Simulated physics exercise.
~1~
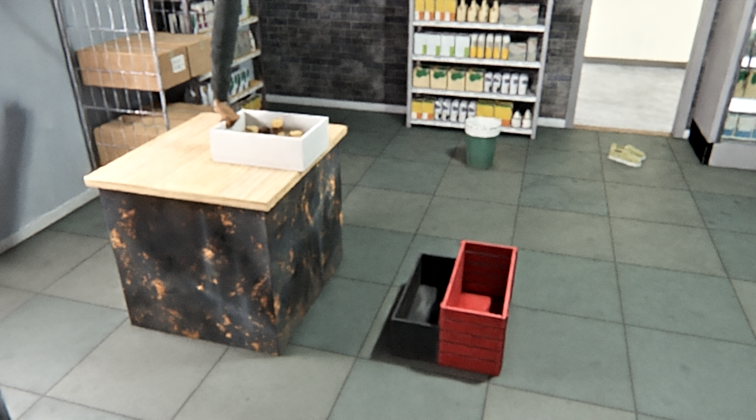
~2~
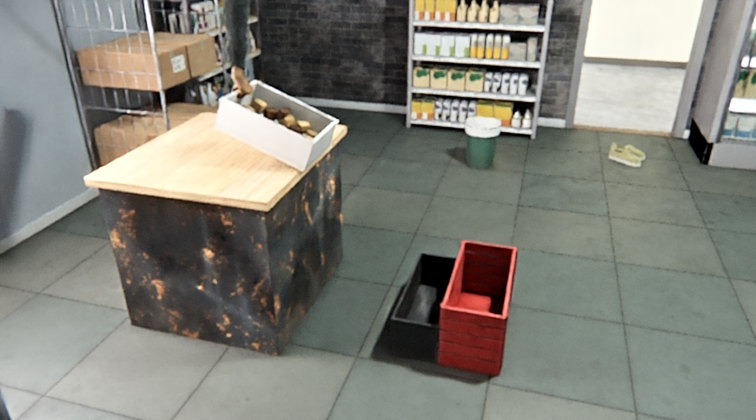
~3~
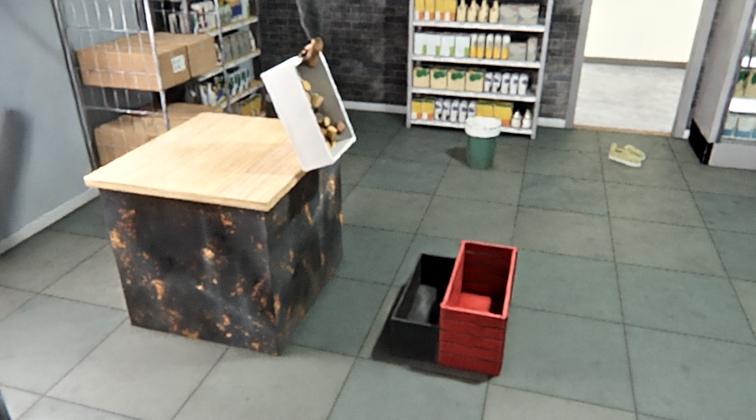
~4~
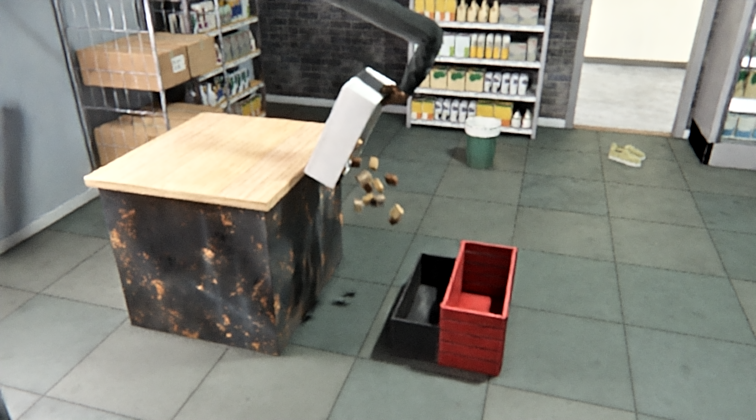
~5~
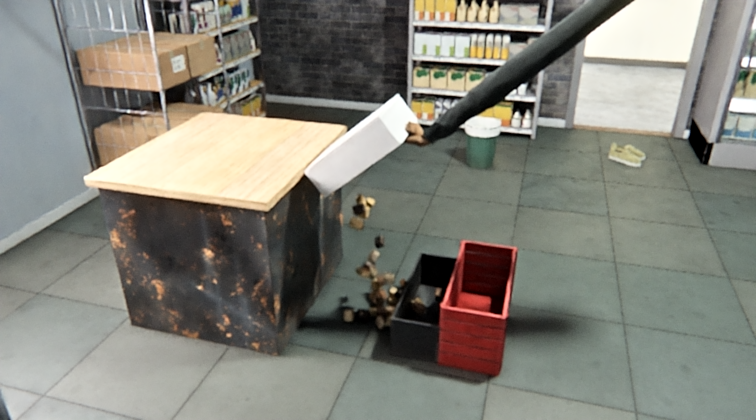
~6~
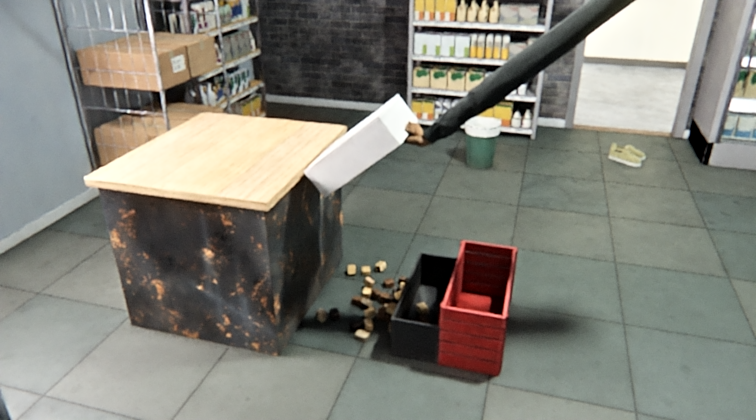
In a shop, a dark robotic arm tipping a white tote off a bench, most wooden blocks spilling short of a black tote.
